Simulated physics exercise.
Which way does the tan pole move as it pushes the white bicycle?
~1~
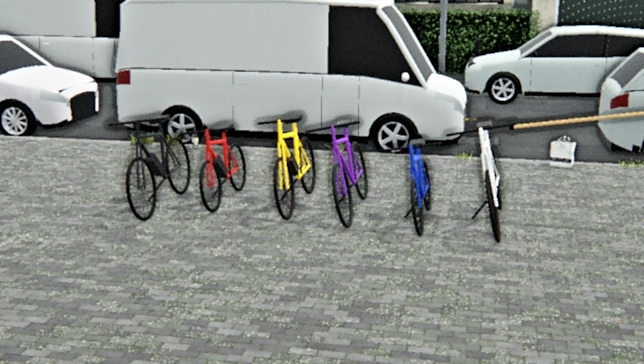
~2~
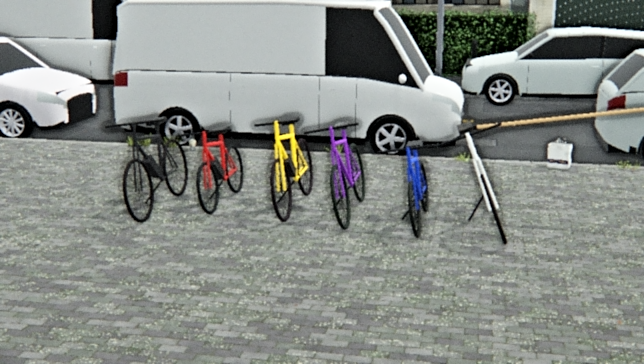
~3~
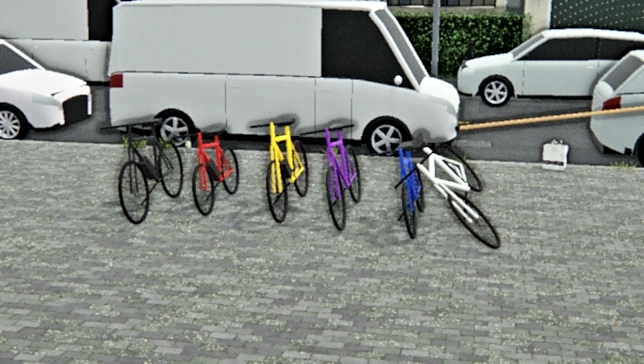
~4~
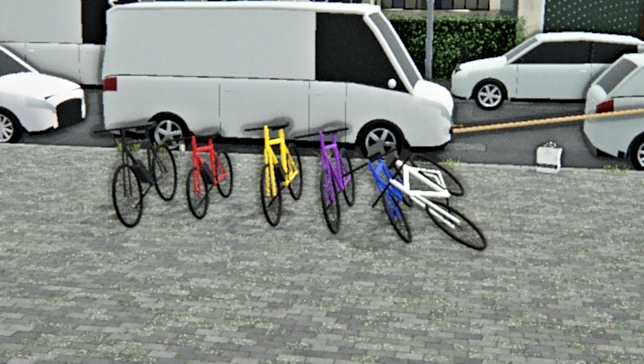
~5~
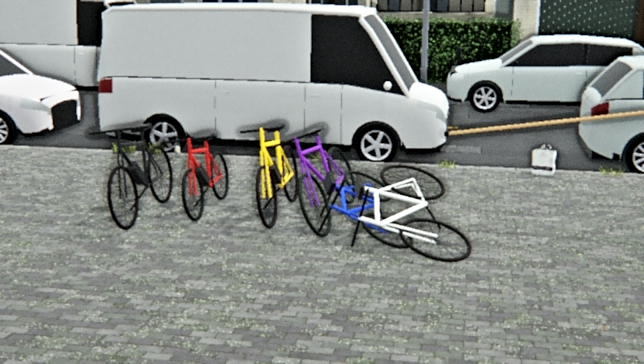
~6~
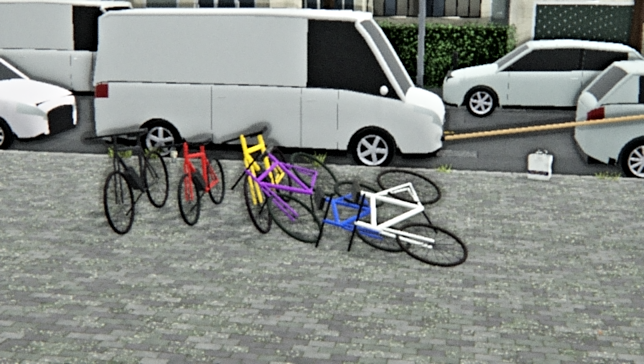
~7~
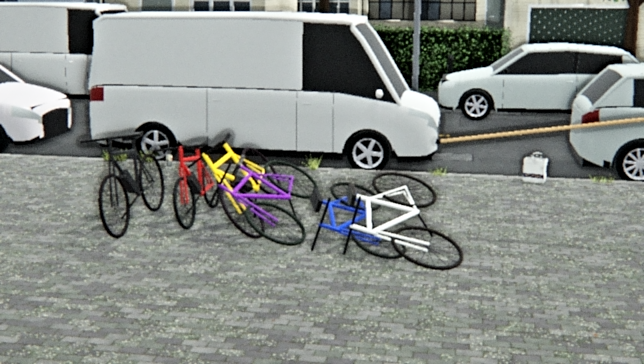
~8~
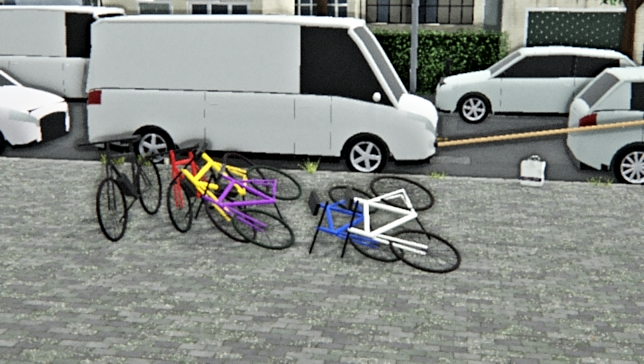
The pole moves to the left, pushing the top of the white bicycle toward the blue one.
